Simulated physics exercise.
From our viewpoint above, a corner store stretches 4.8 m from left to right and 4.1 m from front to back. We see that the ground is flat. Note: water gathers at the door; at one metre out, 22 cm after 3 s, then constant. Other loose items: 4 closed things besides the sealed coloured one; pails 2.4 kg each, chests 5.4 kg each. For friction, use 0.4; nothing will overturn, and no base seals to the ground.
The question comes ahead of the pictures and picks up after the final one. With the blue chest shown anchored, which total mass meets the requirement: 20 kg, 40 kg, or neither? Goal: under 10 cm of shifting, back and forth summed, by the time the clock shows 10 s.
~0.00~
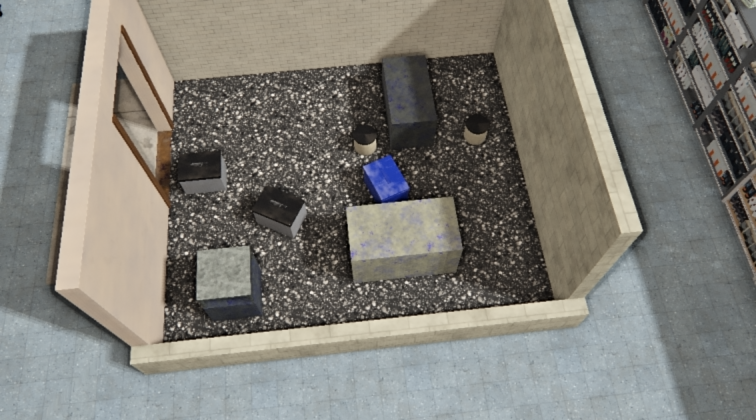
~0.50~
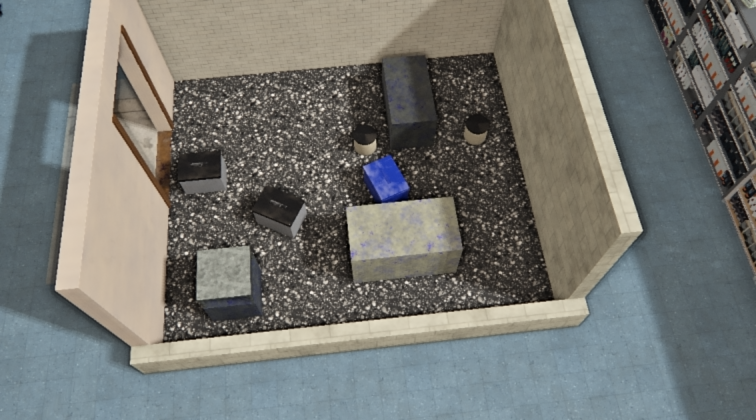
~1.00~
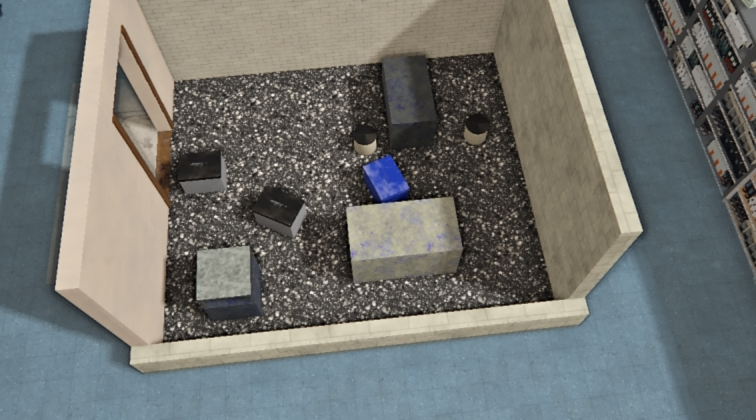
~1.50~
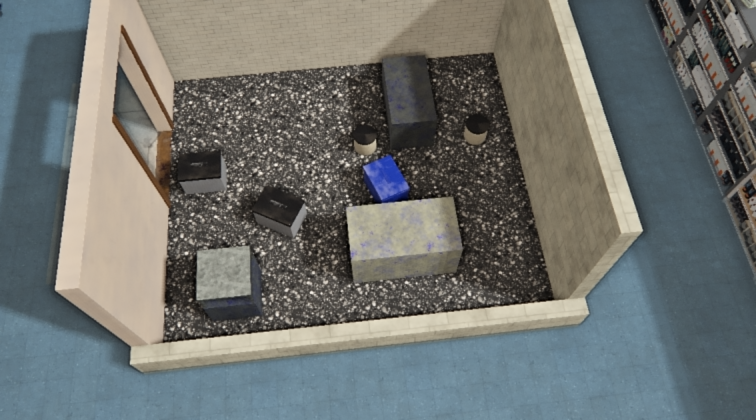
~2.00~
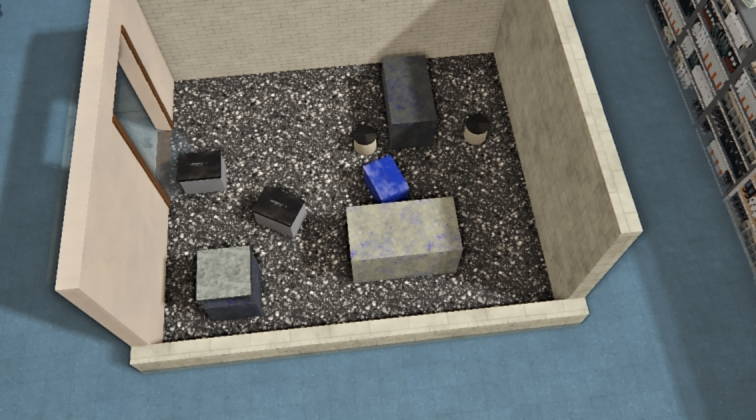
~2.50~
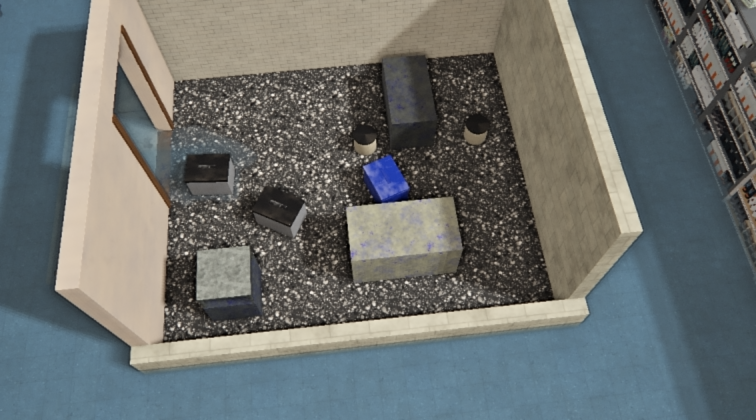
The answer is only 40 kg.
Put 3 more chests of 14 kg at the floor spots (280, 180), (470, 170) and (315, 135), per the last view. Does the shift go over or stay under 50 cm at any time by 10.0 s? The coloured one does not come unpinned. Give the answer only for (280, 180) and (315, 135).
Results: Threshold exceeded; threshold exceeded.
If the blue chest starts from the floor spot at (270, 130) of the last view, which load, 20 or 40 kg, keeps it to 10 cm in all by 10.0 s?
Here only the heavier suffices.
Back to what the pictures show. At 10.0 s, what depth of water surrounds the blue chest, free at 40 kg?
8 cm, roughly.
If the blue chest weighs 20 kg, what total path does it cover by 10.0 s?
Some 140 centimetres of travel in total.
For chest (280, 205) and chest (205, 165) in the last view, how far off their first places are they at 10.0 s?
The first is 200 cm from its start, the second 200 cm.
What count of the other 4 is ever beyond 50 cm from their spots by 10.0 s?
Tally: 4.
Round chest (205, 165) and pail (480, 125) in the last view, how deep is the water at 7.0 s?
Around 9 cm and 3 cm.
After 3.5 s the blue chest would be 0 cm from its start with 20 kg and 0 cm from its start with 40 kg; 0 cm of water round it then.
After 4.5 s the blue chest would be 0 cm from its start with 20 kg and 0 cm from its start with 40 kg; 4 cm of water round it then.
After 7.0 s the blue chest would be 38 cm from its start with 20 kg and 0 cm from its start with 40 kg; 7 cm of water round it then.
After 10.0 s the blue chest would be 135 cm from its start with 20 kg and 0 cm from its start with 40 kg; 8 cm of water round it then.
